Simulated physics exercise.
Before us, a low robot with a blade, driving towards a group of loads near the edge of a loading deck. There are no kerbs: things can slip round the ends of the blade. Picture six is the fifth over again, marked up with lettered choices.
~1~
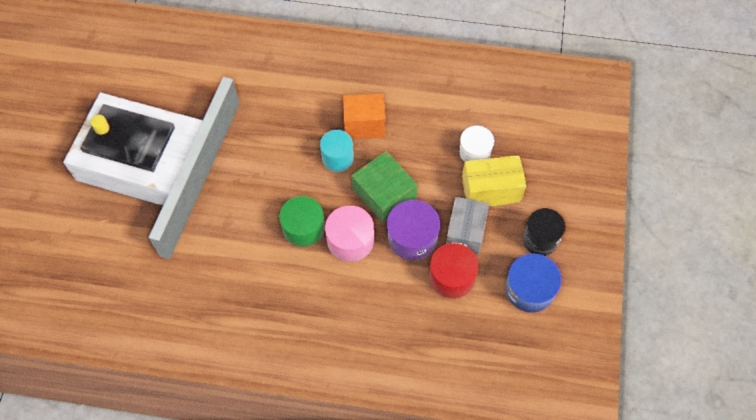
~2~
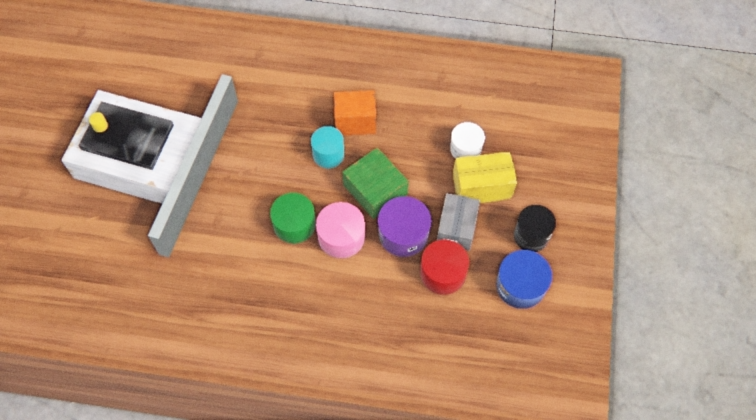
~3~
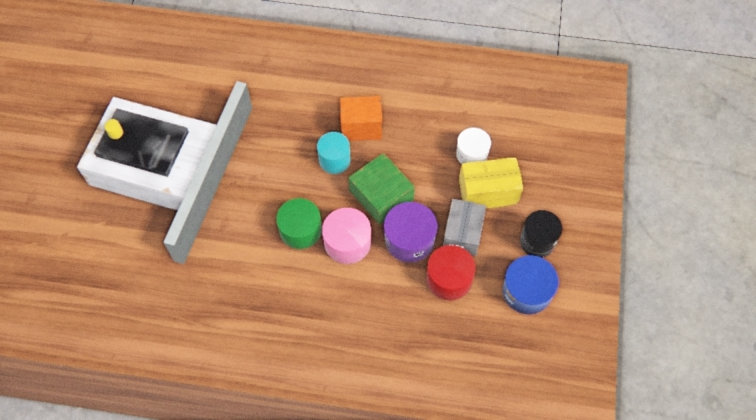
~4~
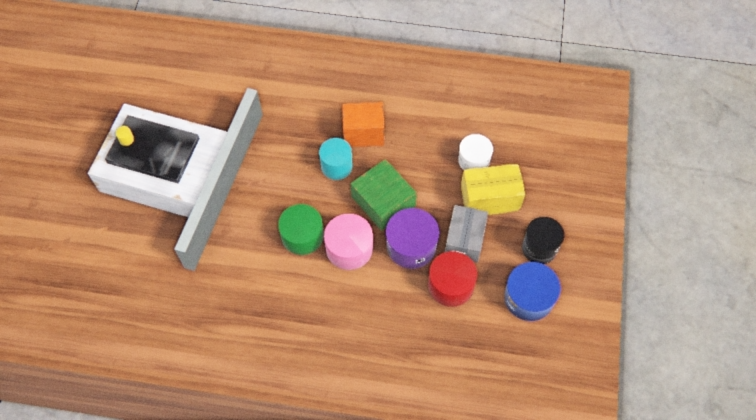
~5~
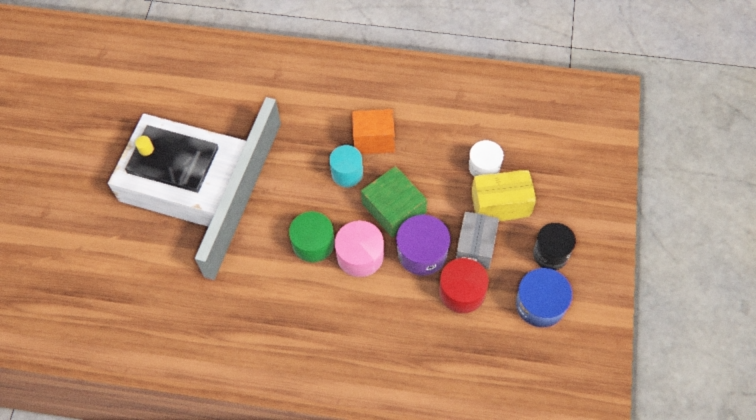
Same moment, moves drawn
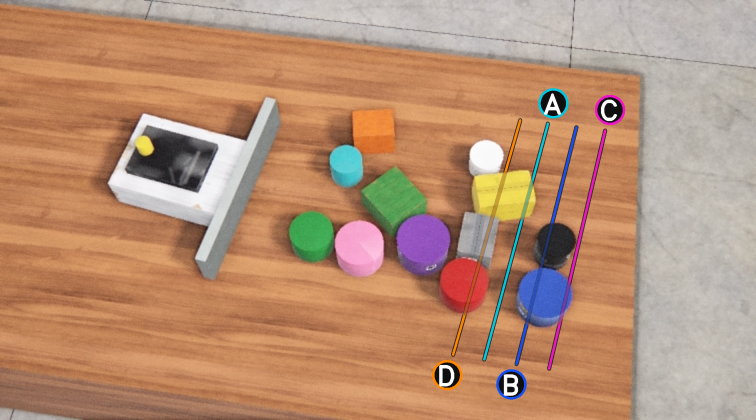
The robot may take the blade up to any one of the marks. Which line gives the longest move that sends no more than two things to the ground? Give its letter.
No third one falls up to B.
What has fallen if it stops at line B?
The black pail.
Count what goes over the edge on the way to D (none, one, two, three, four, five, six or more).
By then, none.
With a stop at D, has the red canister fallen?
No.
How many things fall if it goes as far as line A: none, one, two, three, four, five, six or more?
The count is none.
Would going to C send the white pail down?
Yes.
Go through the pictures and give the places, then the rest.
The first frame shows pink canister (350, 234); yellow box (493, 182); white pail (476, 146).
The second frame shows robot (132, 136); blue pail (523, 280).
The third frame shows robot (147, 143); turquoise canister (334, 153).
The fourth frame shows robot (158, 150); black pail (543, 241).
The fifth frame shows robot (178, 160); purple pail (423, 246); green canister (312, 237); green crate (394, 202).
On the copy, A at (518, 234); B at (549, 238); C at (579, 242); D at (489, 230).
On B. First, robot (286, 173); orange crate (400, 139); pink canister (401, 274).
Then, robot (397, 187); black pail (574, 243); blue pail (569, 309).
Finally, robot (486, 199); black pail over the edge; yellow box (630, 210); one fallen.
By contrast, A is within the limit but short; C drops four; D is within the limit but short.
